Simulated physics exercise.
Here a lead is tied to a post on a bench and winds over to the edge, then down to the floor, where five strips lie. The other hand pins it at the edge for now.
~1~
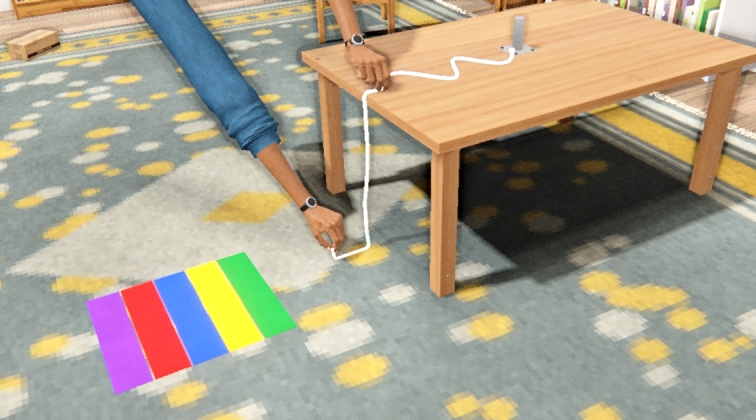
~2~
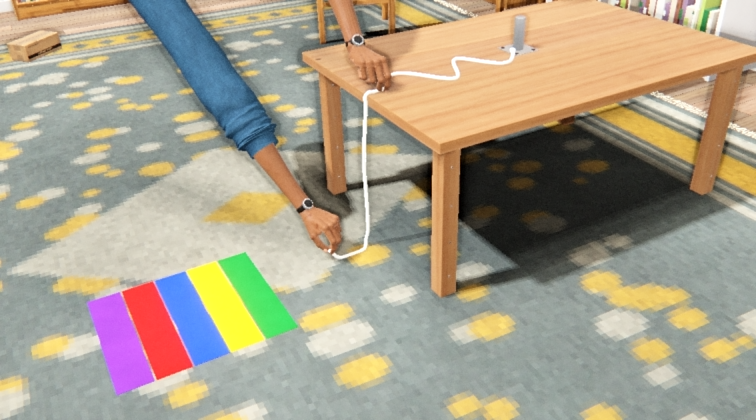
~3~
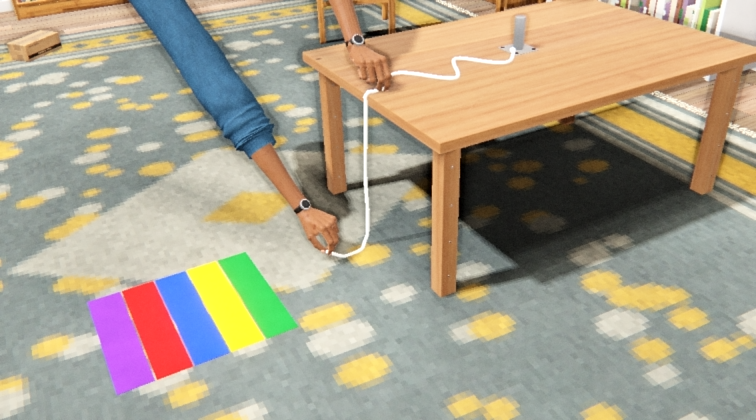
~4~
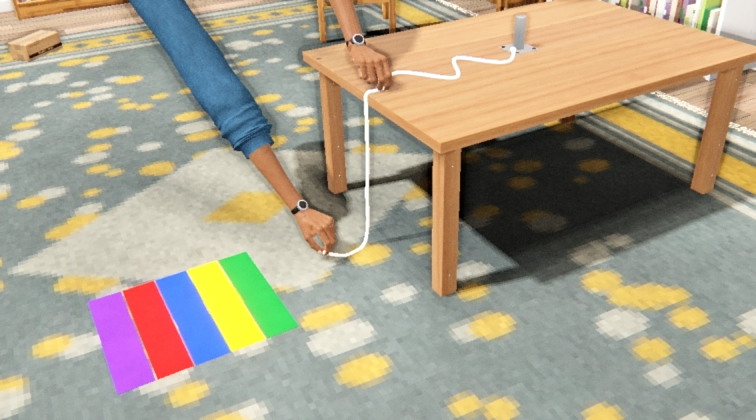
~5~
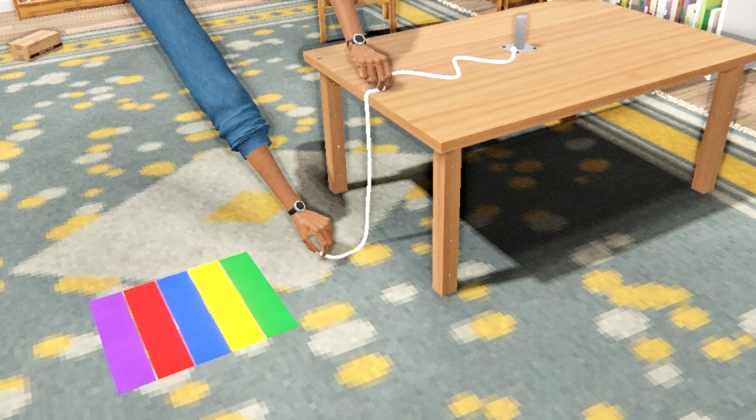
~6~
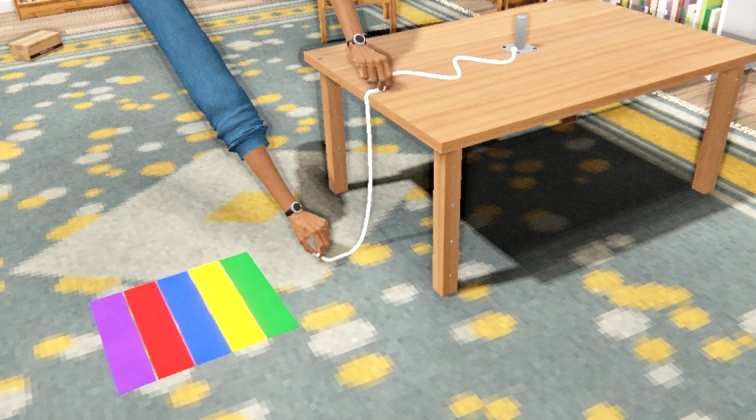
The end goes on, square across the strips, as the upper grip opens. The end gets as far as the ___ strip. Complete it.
The end gets as far as the purple strip.
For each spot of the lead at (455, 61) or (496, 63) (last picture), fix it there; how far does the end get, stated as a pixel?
First (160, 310), then (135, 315).
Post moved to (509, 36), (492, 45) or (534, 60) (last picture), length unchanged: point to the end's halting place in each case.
(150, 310), (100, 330) and (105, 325).
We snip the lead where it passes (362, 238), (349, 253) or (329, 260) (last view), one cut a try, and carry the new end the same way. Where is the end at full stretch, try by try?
I'd expect it near (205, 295) on the first try, near (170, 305) on the second and near (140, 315) on the third.
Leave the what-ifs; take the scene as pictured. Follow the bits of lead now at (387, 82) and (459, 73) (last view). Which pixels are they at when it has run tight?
First point (321, 124), second point (405, 77).
Early on, end near (179, 301); over blue.
Midway, end near (141, 314); over red.
At the end of the slack, end near (117, 322); over purple. The end stops over the purple strip.
